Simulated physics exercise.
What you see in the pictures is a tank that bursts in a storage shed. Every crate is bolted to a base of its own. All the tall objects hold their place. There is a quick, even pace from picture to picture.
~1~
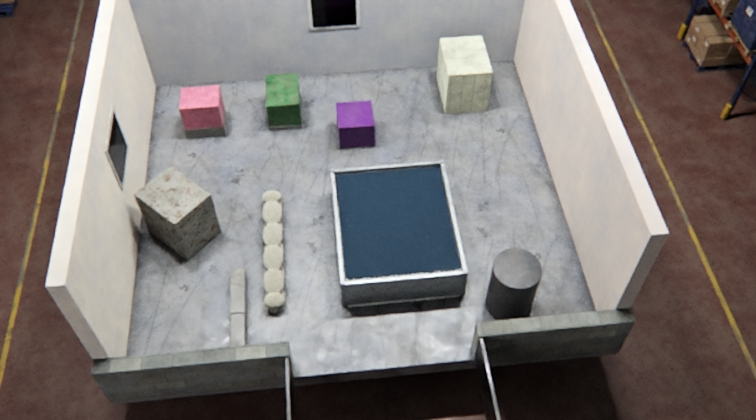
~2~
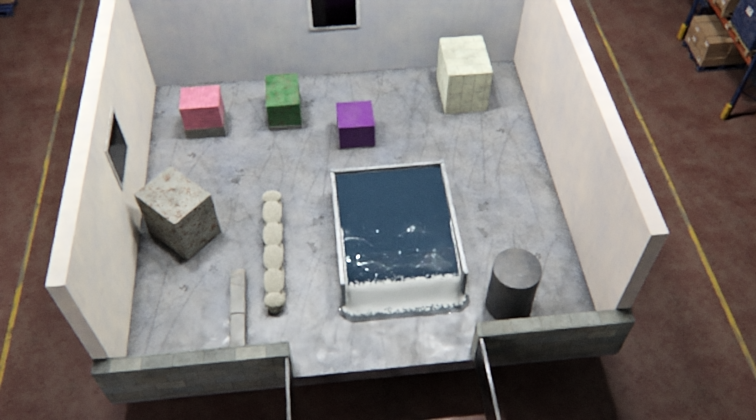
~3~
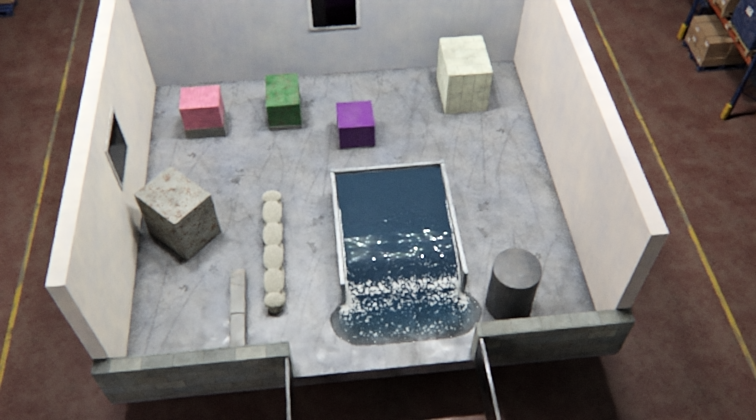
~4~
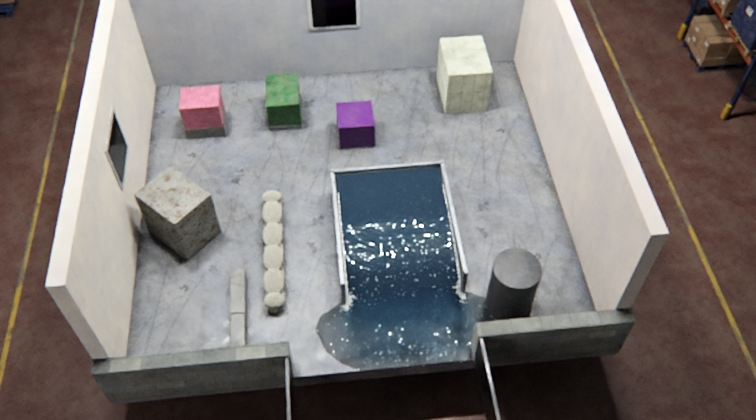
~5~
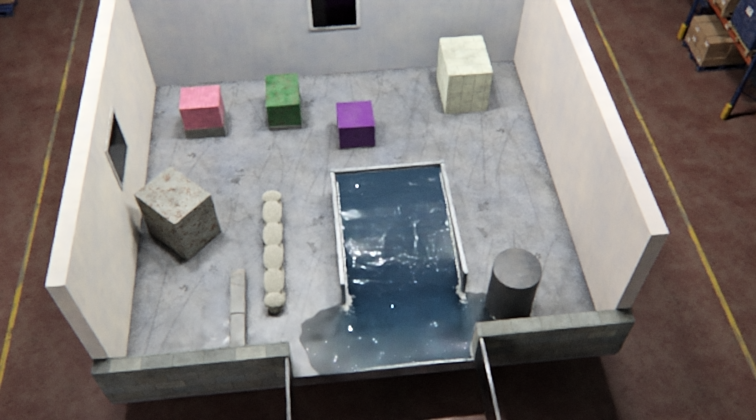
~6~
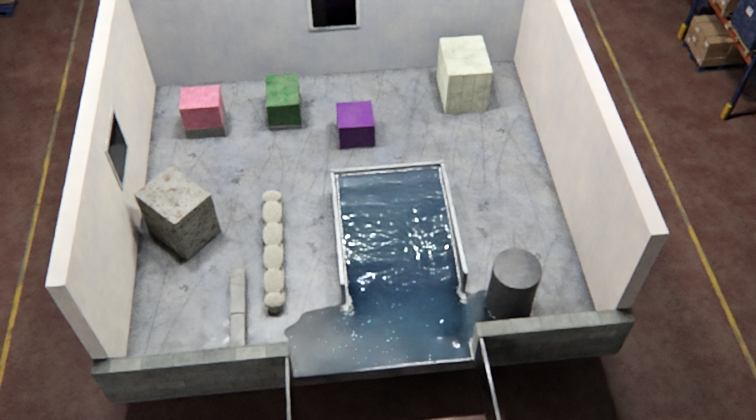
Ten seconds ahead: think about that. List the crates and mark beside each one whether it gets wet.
Pink crate - stays dry; green crate - stays dry; purple crate - stays dry.
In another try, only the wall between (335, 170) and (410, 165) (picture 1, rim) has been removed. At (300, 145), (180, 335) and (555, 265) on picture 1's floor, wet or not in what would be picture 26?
One by one, they turn out drenched, not soaked and not soaked.
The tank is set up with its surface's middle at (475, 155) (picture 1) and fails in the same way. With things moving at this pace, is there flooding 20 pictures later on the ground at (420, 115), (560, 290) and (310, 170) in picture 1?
As listed: Clear, covered, not flooded.
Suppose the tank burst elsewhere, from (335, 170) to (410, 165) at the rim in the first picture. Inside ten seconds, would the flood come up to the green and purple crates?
My reading: Green gets drenched, purple gets drenched.
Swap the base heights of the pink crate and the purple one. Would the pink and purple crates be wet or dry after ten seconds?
Pink crate untouched, purple crate untouched.
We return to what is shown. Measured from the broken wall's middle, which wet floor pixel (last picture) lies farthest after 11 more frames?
Farthest reach: (196, 372).
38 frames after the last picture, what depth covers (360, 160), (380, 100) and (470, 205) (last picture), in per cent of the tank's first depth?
The depths come to near 0, 0 and 2 per cent respectively.
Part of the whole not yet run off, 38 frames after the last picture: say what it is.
Roughly 26 per cent.
A moment on, water covers 10 % of the floor; the pink crate not reached, the green crate not reached, the purple crate not reached.
Next, water covers 10 % of the floor; the pink crate not reached, the green crate not reached, the purple crate not reached.
Then, water covers 15 % of the floor; the pink crate not reached, the green crate not reached, the purple crate not reached.
Later, water covers 30 % of the floor; the pink crate not reached, the green crate not reached, the purple crate not reached.
In the end, water covers 30 % of the floor; the pink crate stayed above the water, the green crate stayed above the water, the purple crate stayed above the water.
